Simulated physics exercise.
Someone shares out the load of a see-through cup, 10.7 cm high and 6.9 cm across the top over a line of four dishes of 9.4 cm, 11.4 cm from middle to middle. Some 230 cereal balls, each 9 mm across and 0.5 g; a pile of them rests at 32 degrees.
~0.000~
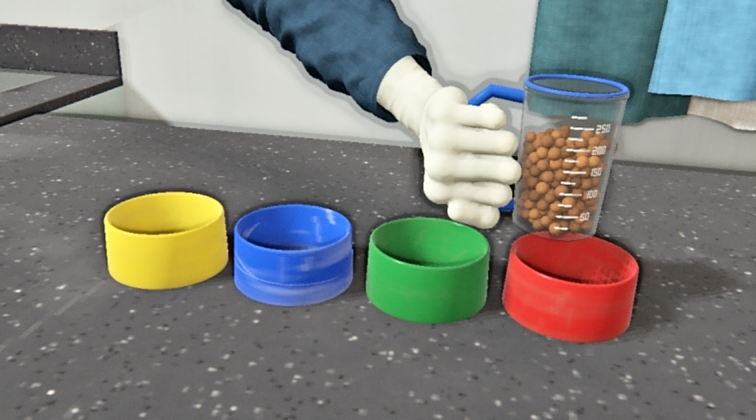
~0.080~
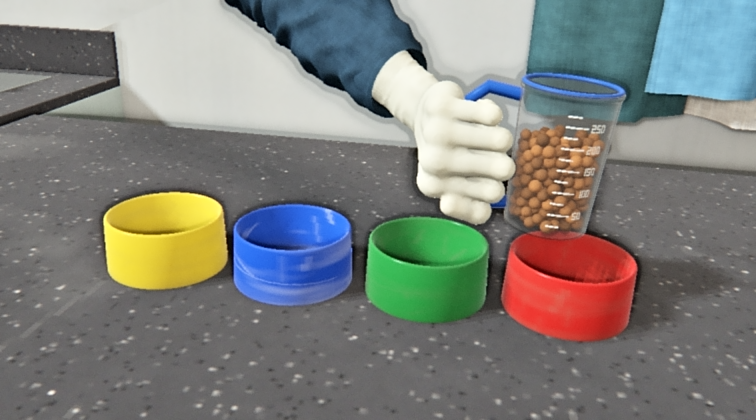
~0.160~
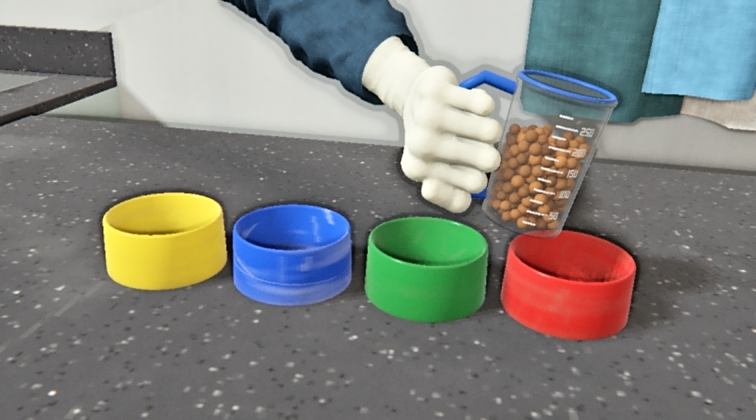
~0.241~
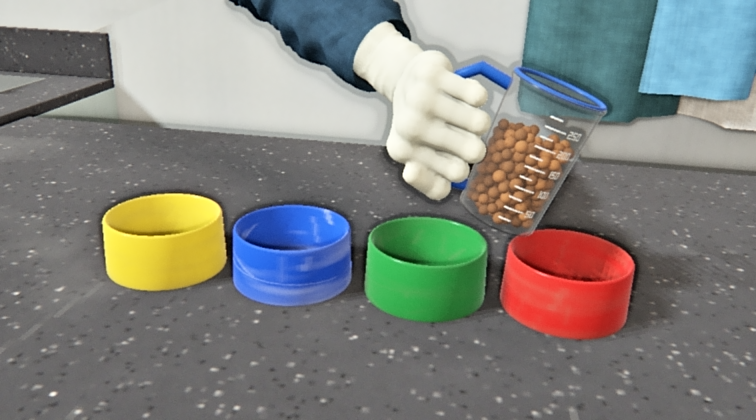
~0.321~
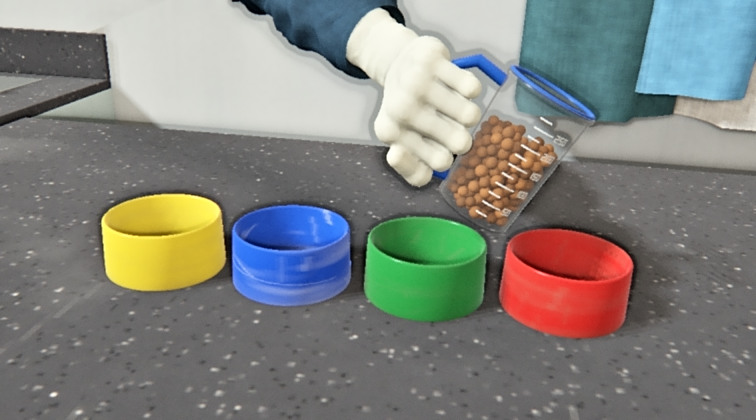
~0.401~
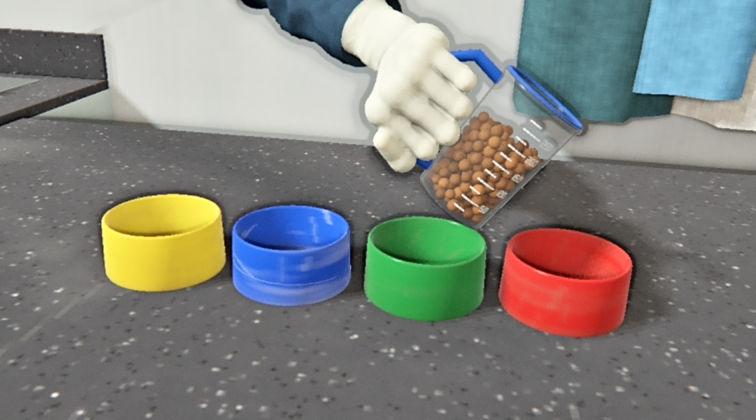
On a speckled dark counter, a white-gloved hand held a clear cup of brown balls behind a row of yellow, blue, green and red dishes, then tilted it rightward while shifting it slightly left.
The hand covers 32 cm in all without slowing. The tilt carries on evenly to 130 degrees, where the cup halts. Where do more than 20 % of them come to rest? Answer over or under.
Red dish: Under; blue dish: Under; green dish: Over; yellow dish: Under; on the counter: Over.
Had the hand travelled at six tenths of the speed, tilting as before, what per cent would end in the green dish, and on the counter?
Green 70; counter 20.
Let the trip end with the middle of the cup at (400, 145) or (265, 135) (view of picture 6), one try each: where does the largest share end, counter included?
The winner: Green, then green.
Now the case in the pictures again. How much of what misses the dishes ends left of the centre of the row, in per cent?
About 50 per cent.
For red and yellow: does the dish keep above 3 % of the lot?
Red no, yellow no.
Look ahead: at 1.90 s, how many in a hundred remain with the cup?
Some 0 per cent of the load.
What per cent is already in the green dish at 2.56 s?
About 60 per cent by then.
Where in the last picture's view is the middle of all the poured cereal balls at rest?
At about (399, 277).
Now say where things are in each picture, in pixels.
The first frame shows cup at (564, 158), tilt 0 degrees, lip at (626, 90), moved 0.0 cm; middle of the pieces at (564, 174); red dish at (574, 257); green dish at (430, 242); blue dish at (294, 227); yellow dish at (166, 213).
The second frame shows cup at (558, 157), tilt 3 degrees, lip at (622, 92), moved 0.4 cm; middle of the pieces at (557, 173).
The third frame shows cup at (543, 155), tilt 10 degrees, lip at (614, 98), moved 1.4 cm; middle of the pieces at (540, 171).
The fourth frame shows cup at (527, 154), tilt 19 degrees, lip at (604, 107), moved 2.5 cm; middle of the pieces at (521, 170).
The fifth frame shows cup at (511, 153), tilt 27 degrees, lip at (592, 116), moved 3.6 cm; middle of the pieces at (503, 167).
The sixth frame shows cup at (496, 151), tilt 35 degrees, lip at (580, 126), moved 4.7 cm; middle of the pieces at (486, 165); red dish at (569, 254); green dish at (427, 240); blue dish at (292, 228); yellow dish at (163, 216). The cup turns about 105 degrees a second and travels 14 cm a second.
Then, at 1.30 s, tilt 127 degrees; cup holds 70 %, green 30 %.
Then, at 1.90 s, tilt 130 degrees; cup holds 0 %, blue 10 %, green 60 %.
After 2.56 s, tilt 130 degrees; cup holds 0 %, blue 10 %, green 60 %.
At rest (2.9 s), red 0 %, blue 10 %, green 60 %, yellow 0 %, counter 35 %.
